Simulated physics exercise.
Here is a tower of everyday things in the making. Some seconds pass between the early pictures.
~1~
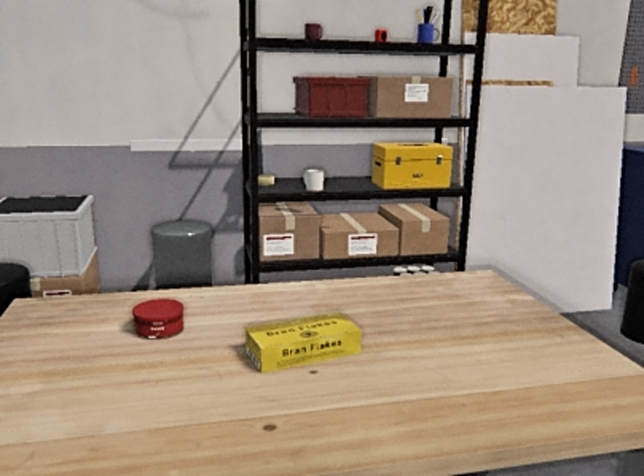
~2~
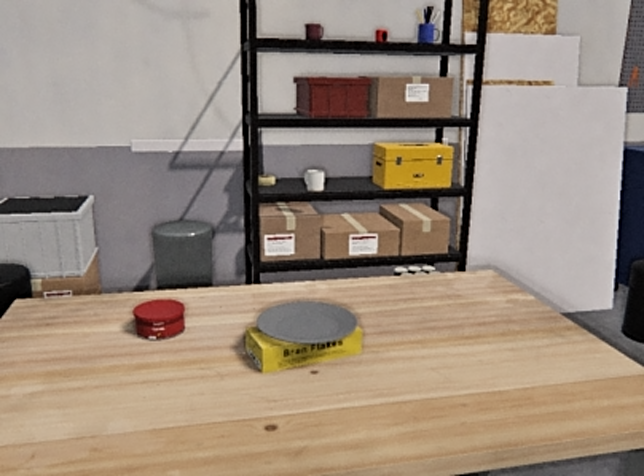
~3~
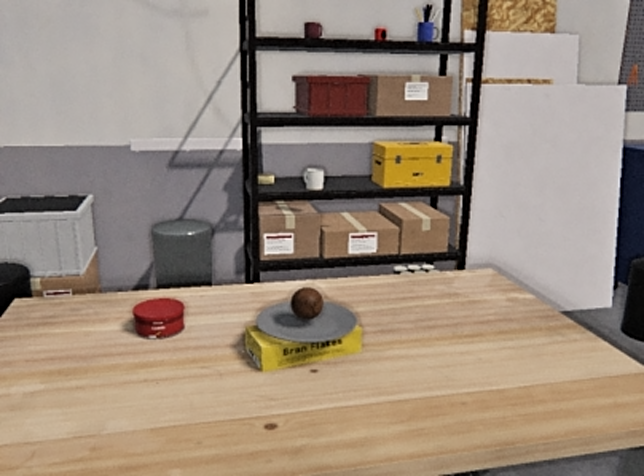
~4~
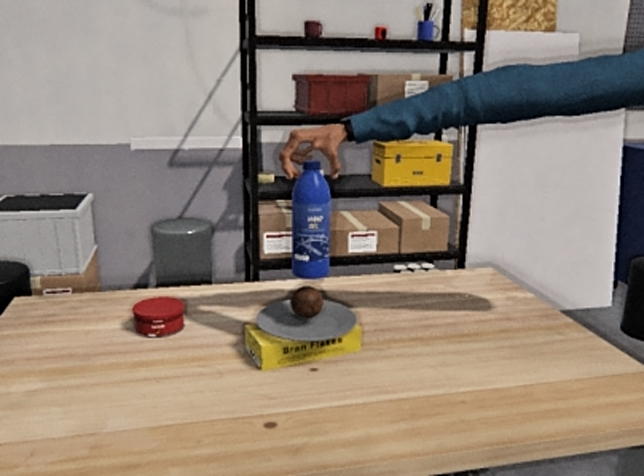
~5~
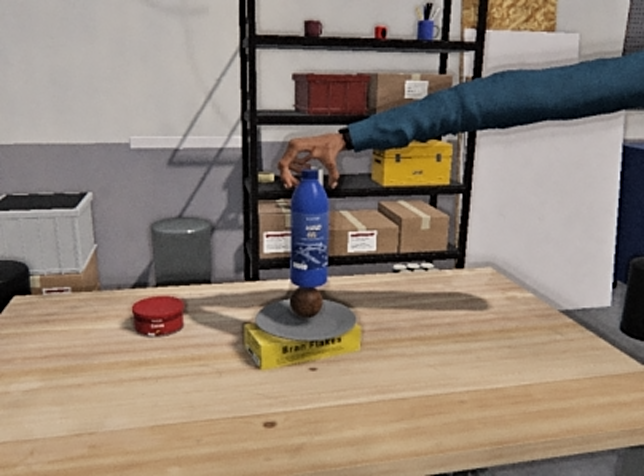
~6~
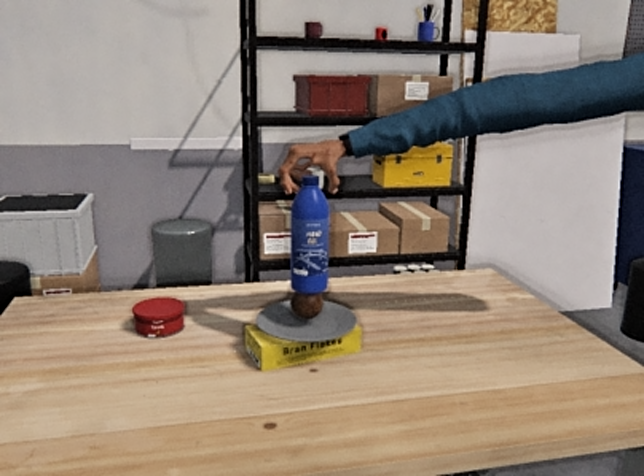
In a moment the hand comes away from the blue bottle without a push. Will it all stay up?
In the end the pile comes apart.
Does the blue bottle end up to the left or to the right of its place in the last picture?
To the right.
Then, 0.70 s on from there, blue bottle now fallen.
Then, 1.90 s on from there, things are still on the move.
In the end, fallen, blue bottle; the other 4 unmoved. The pile gives way.
